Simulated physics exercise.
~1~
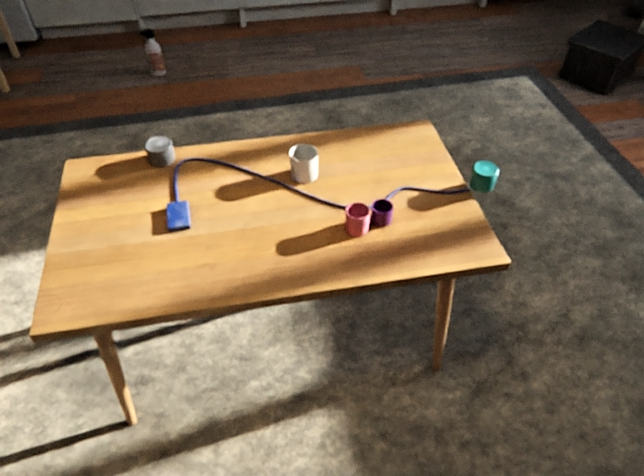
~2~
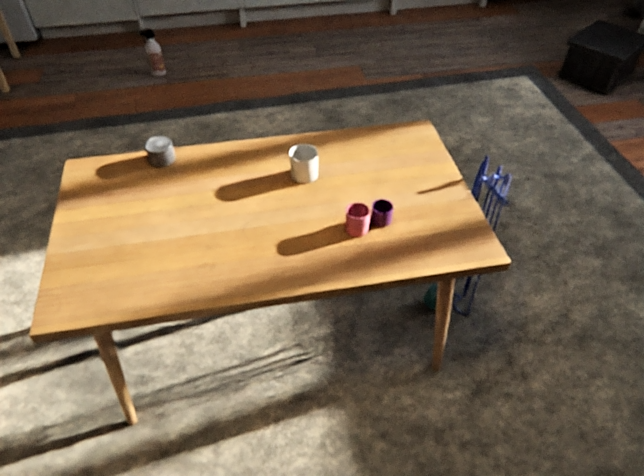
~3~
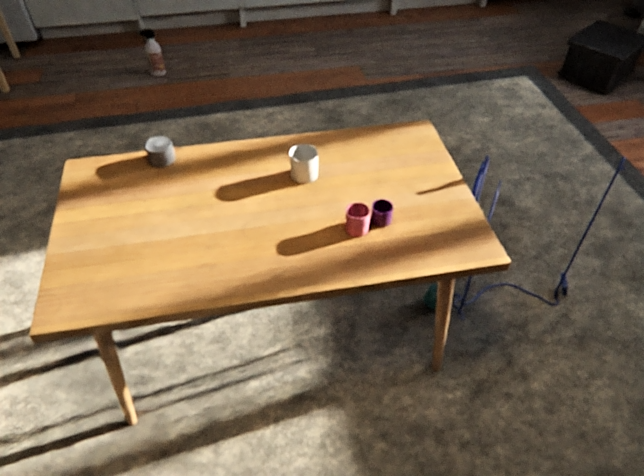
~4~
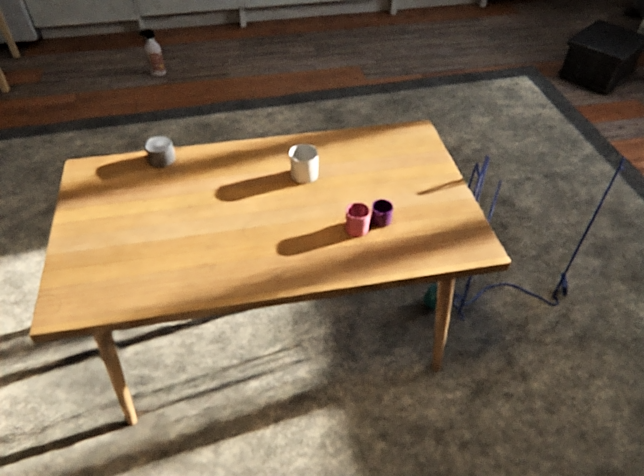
A wooden table keeps four cups while the teal speaker, cable and blue phone fall off.
